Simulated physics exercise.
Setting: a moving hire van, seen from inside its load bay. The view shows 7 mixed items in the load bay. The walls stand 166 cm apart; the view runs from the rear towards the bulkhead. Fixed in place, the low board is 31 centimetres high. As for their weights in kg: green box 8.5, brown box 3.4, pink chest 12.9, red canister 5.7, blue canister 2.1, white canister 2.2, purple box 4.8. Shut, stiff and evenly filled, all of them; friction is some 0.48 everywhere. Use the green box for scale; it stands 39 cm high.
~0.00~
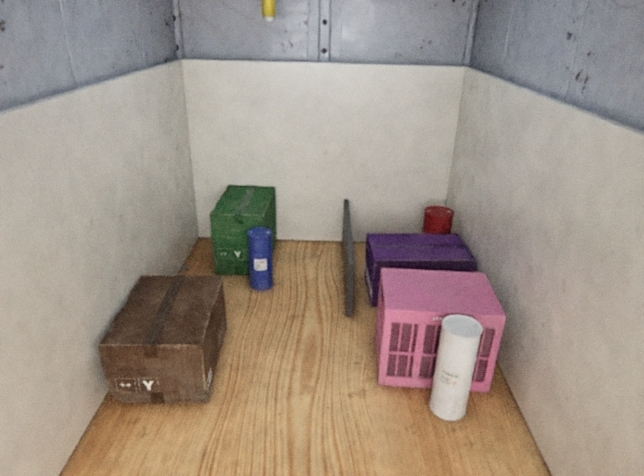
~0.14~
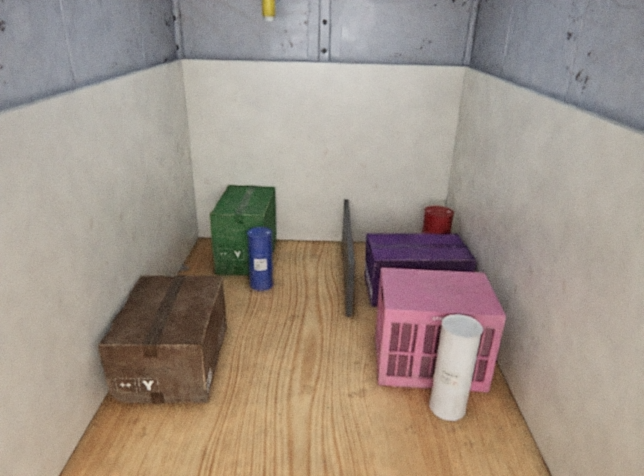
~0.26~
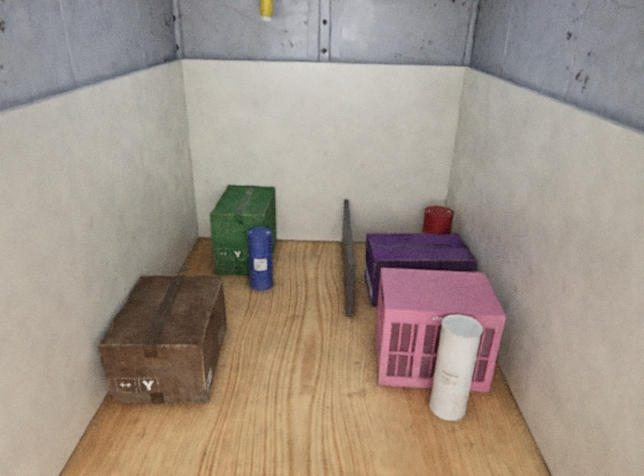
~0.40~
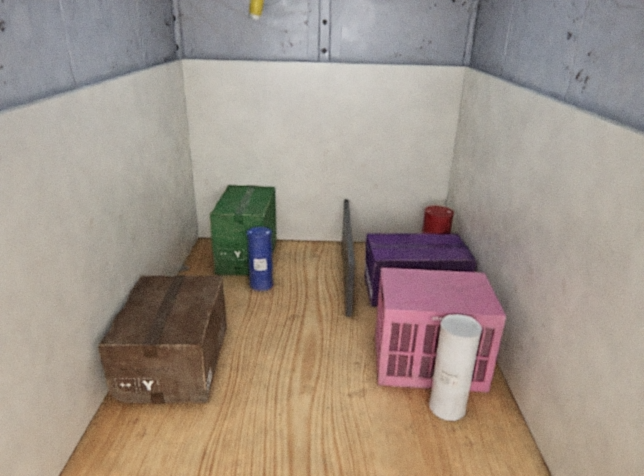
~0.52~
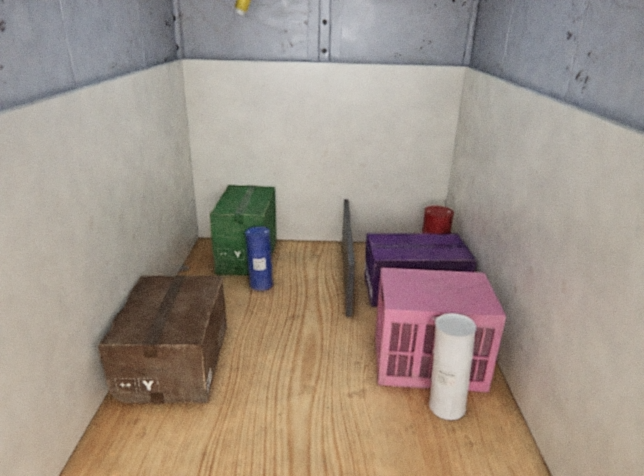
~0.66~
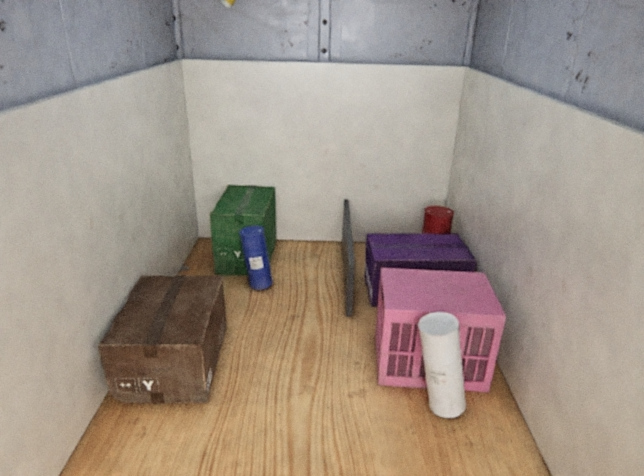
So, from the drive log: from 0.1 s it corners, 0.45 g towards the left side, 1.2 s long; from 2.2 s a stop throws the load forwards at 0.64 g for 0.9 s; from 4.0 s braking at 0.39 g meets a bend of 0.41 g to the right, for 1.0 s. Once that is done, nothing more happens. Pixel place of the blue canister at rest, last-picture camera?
Roughly (205, 269).
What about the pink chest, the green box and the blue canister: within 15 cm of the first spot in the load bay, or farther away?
First, the pink chest is moved away; second, the green box stays in its position; third, the blue canister is moved away.
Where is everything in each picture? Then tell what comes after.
No push; blue canister (261, 259); green box (246, 229), in the first picture.
Load feels 0.07 g left; pink chest (433, 328), in the second picture.
Load feels 0.29 g left; white canister (454, 368); purple box (416, 269), in the third picture.
Load feels 0.45 g left; green box (246, 229); brown box (172, 335), in the fourth picture.
Load feels 0.45 g left; white canister (451, 367) leaning 3°; pink chest (433, 328), in the fifth picture.
Load feels 0.45 g left; blue canister (257, 258) leaning 7°; white canister (443, 365) leaning 13°, in the sixth picture.
After 0.96 s, load feels 0.45 g left; blue canister leaning 64° near (227, 263); white canister on its side.
After 2.66 s, load feels 0.64 g forwards; blue canister on its side near (203, 269); white canister on its side; red canister leaning 9°.
After 2.86 s, load feels 0.61 g forwards; blue canister on its side near (203, 269); white canister on its side; red canister leaning 35°.
After 3.16 s, no push; blue canister on its side near (203, 269); white canister on its side; red canister leaning 35°.
At rest (5.6 s), tipped over in the load bay, red canister, blue canister and white canister; not toppled but over 15 cm from the start, brown box and pink chest; the other 2 in place, give or take 15 cm. In the last view, blue canister near (205, 269).
